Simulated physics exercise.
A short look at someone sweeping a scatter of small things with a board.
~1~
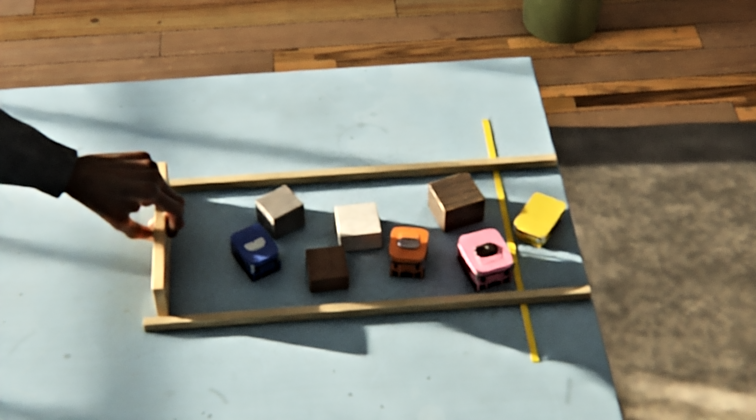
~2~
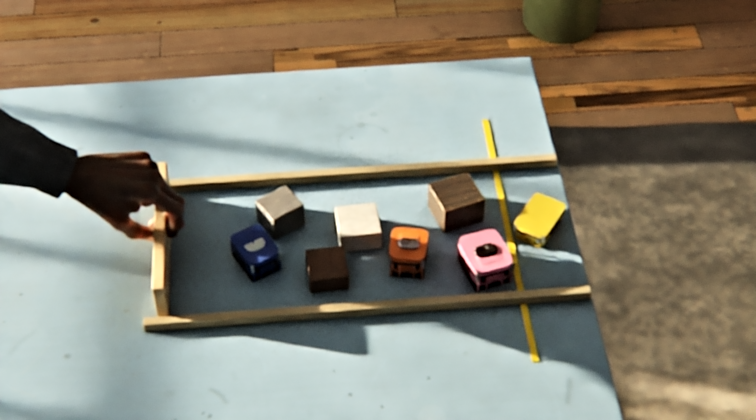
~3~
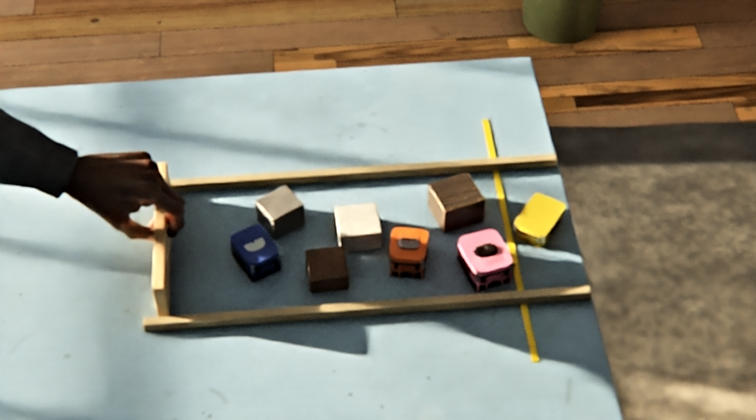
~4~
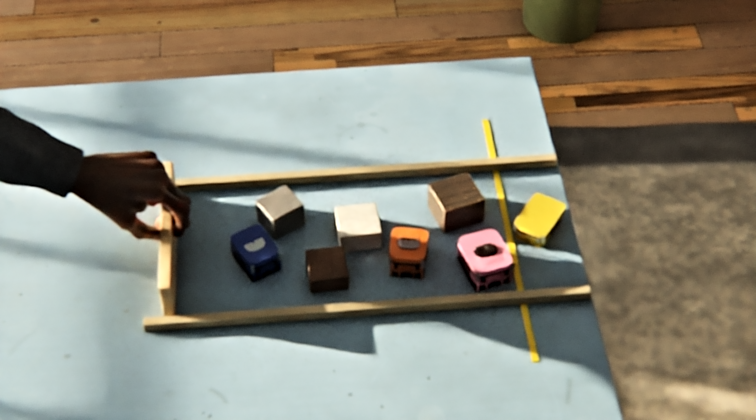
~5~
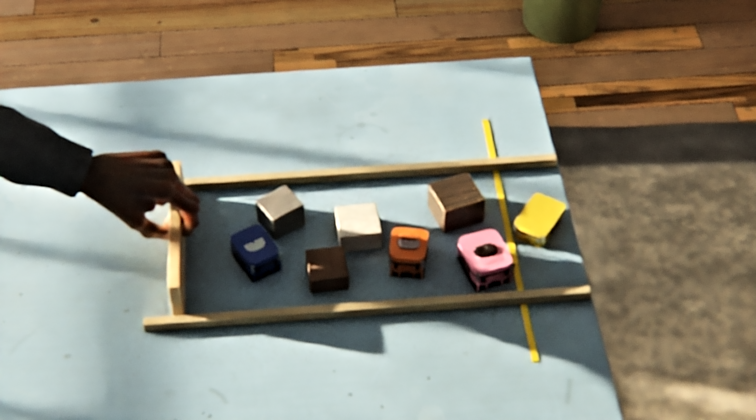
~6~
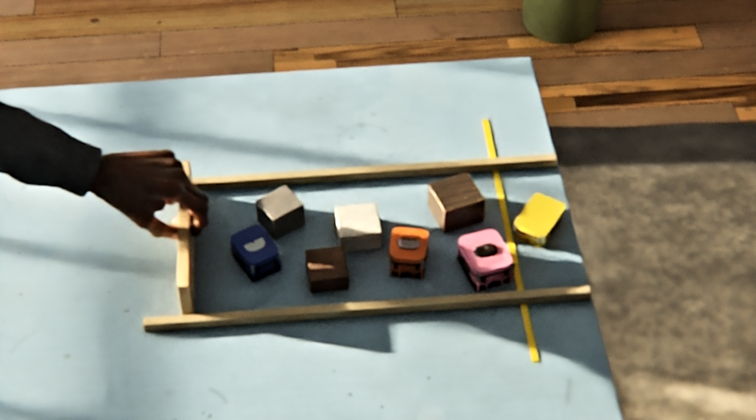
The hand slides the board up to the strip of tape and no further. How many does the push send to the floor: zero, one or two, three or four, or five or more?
Here the number that fall off is three or four.
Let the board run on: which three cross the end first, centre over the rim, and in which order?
They are the pink case, then the yellow case, then the orange case.
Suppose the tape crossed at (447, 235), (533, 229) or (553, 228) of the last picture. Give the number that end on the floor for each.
Down on the floor: 0, 6 and 6.
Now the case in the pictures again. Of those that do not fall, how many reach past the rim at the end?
It comes to 3.
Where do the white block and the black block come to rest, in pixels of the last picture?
The white block at (567, 223), the black block at (553, 179).
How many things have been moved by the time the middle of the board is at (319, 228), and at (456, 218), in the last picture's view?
5 and 8.
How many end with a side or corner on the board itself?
In contact: 2.
A little later, none off yet; yellow case at rest near (540, 221); pink case at rest near (485, 260); black block at rest near (456, 202).
When it is over, the number that fall off is three or four; down, orange case, pink case and yellow case.
